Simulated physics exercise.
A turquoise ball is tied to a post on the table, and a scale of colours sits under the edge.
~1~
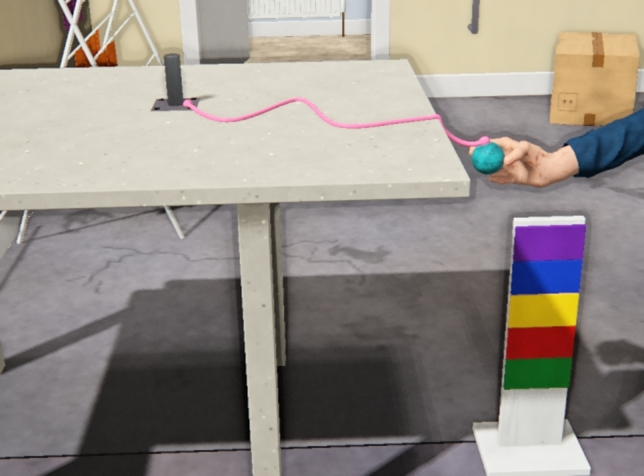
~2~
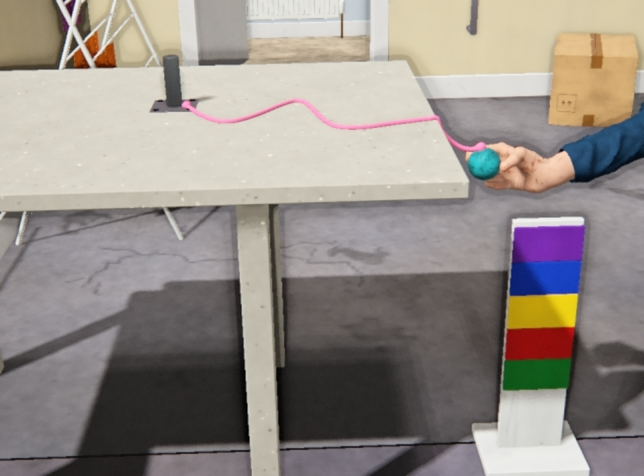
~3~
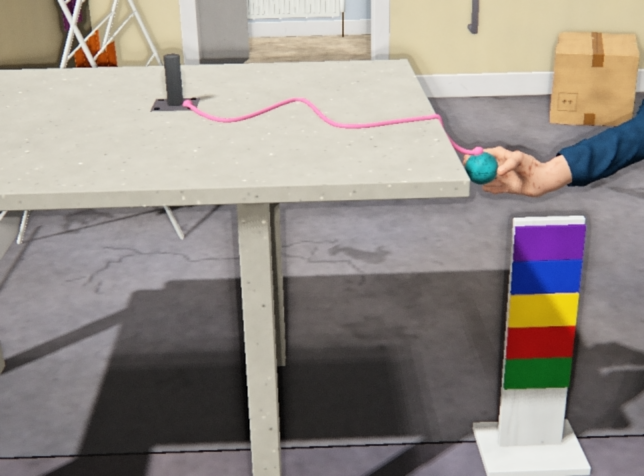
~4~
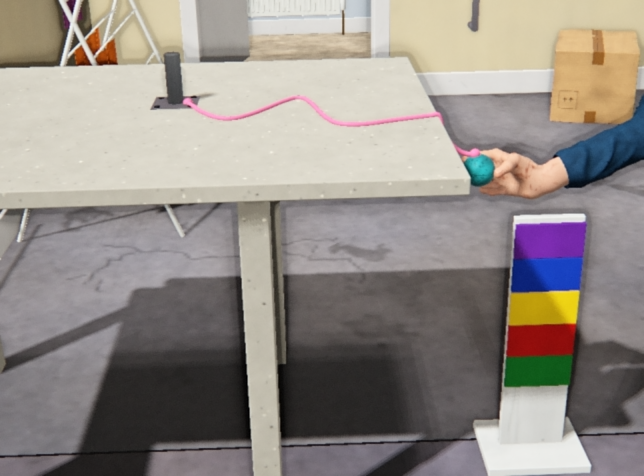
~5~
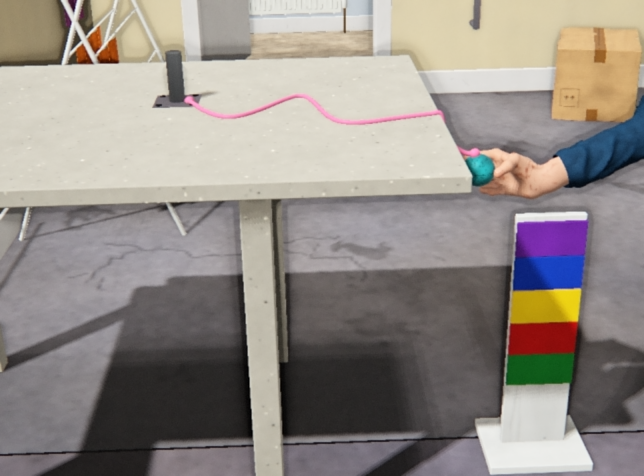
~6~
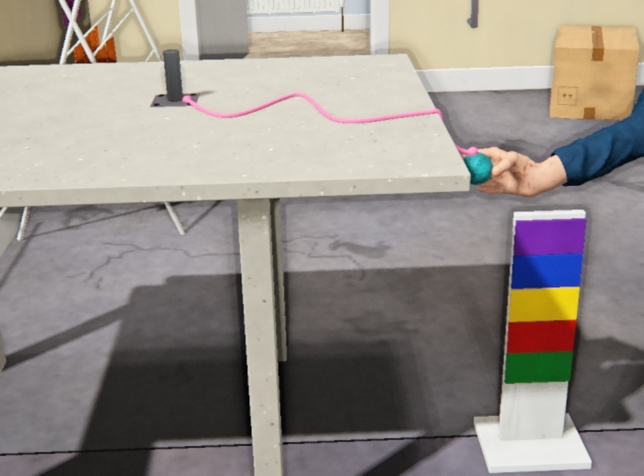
In a workshop-like room with a grey floor and pale walls, a nearly still view looks slightly down on a speckled grey table. A slack pink cord runs from a black post to a turquoise ball held by a hand at the table's right edge, above an upright purple, blue, yellow, red and green scale. The hand edges the ball slightly left, closer to the table, as the view shifts faintly.
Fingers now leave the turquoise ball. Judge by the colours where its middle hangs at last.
Level with yellow.
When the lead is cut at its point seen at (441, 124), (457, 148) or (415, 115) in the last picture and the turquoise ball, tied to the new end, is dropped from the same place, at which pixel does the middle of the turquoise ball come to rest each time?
Try 1: (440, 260); try 2: (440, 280); try 3: (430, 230).
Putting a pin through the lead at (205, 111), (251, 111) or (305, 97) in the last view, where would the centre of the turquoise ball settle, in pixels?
Roughly (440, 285), (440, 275) and (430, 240).
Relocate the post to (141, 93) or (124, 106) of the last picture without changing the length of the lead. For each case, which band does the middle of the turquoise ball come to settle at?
One after the other, blue; blue.
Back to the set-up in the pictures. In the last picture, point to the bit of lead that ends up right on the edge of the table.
It sits at about (324, 113).
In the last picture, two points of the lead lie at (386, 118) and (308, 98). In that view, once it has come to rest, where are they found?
In that view they reach (435, 184) and (379, 104).
Early on, ball near (455, 269); level with blue.
Midway, ball near (407, 293); level with yellow.
Near the end, ball near (441, 304); level with yellow.
Finally, ball near (434, 301); level with yellow. Its centre hangs level with the yellow band.
